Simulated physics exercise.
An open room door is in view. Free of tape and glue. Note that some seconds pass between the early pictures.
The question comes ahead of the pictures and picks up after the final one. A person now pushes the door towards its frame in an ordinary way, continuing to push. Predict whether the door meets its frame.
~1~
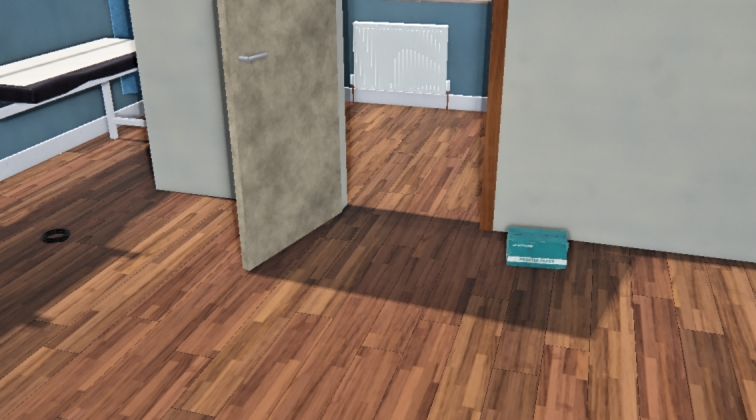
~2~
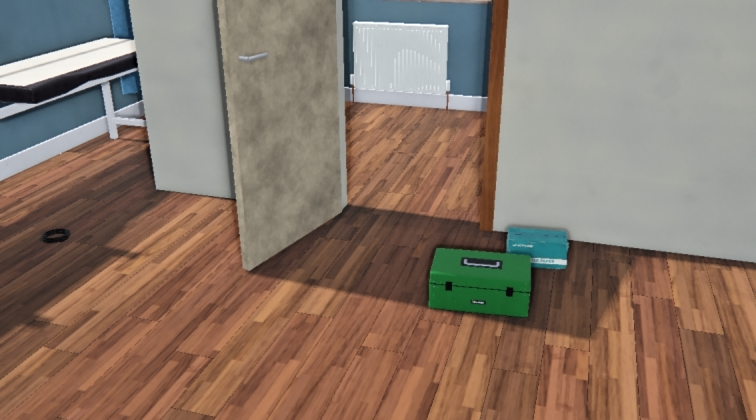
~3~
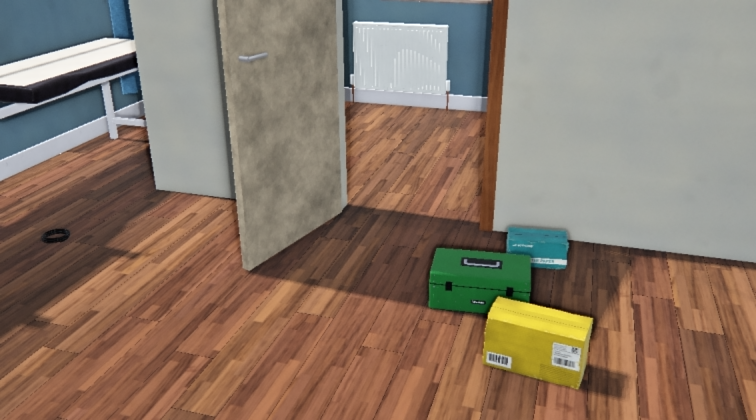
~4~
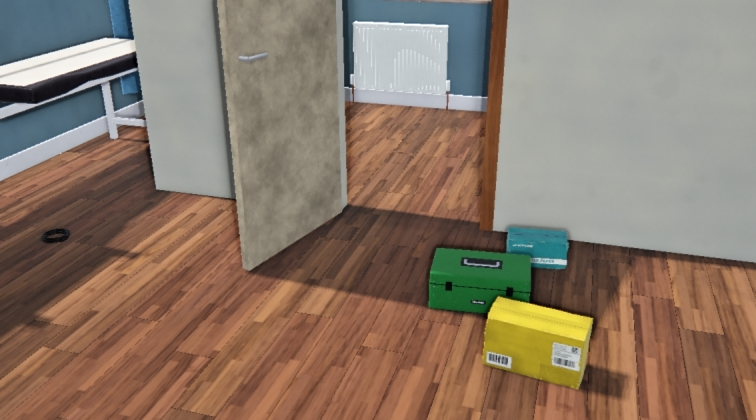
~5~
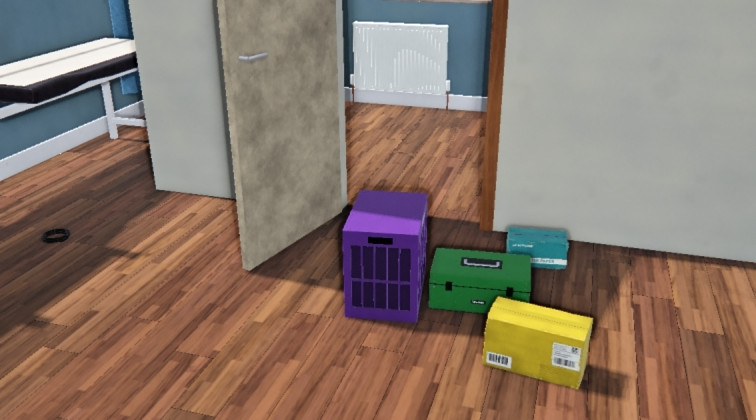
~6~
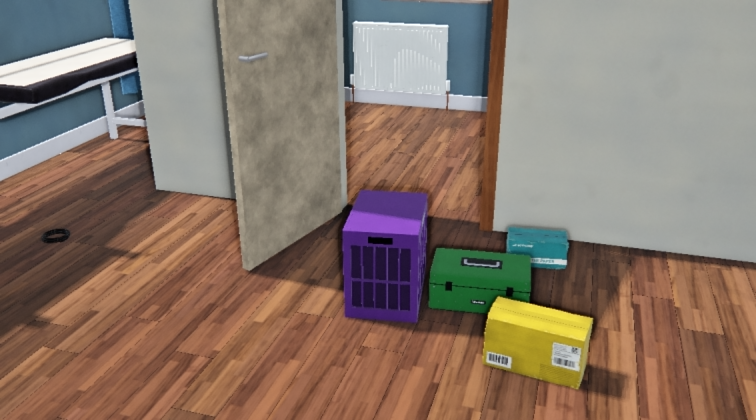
Yep, watching it, the door gets hung up on the way.
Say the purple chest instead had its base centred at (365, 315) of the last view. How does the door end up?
What you'd see next is that it swings to completion.
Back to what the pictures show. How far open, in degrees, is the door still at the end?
About 55°.
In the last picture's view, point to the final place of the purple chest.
Pretty much around (411, 254), I'd say.
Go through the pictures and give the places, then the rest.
The first picture shows door wide open and still.
The second picture shows door wide open and still; green toolbox (480, 282).
The third picture shows door wide open and still; turquoise parcel (537, 248); green toolbox (480, 282).
The fourth picture shows door wide open and still; yellow parcel (537, 342); turquoise parcel (537, 248).
The fifth picture shows door wide open and still; green toolbox (480, 282); yellow parcel (537, 342).
The sixth picture shows door wide open and still; purple chest (387, 253); turquoise parcel (537, 248).
Then, 0.50 s past the last view, door 80° open.
Then, 0.80 s past the last view, door 61° open; purple chest displaced a little near (401, 254); green toolbox displaced a little.
Finally, door 56° open; all 4 still in place. Final places as the last picture's camera would see them, purple chest near (411, 254).
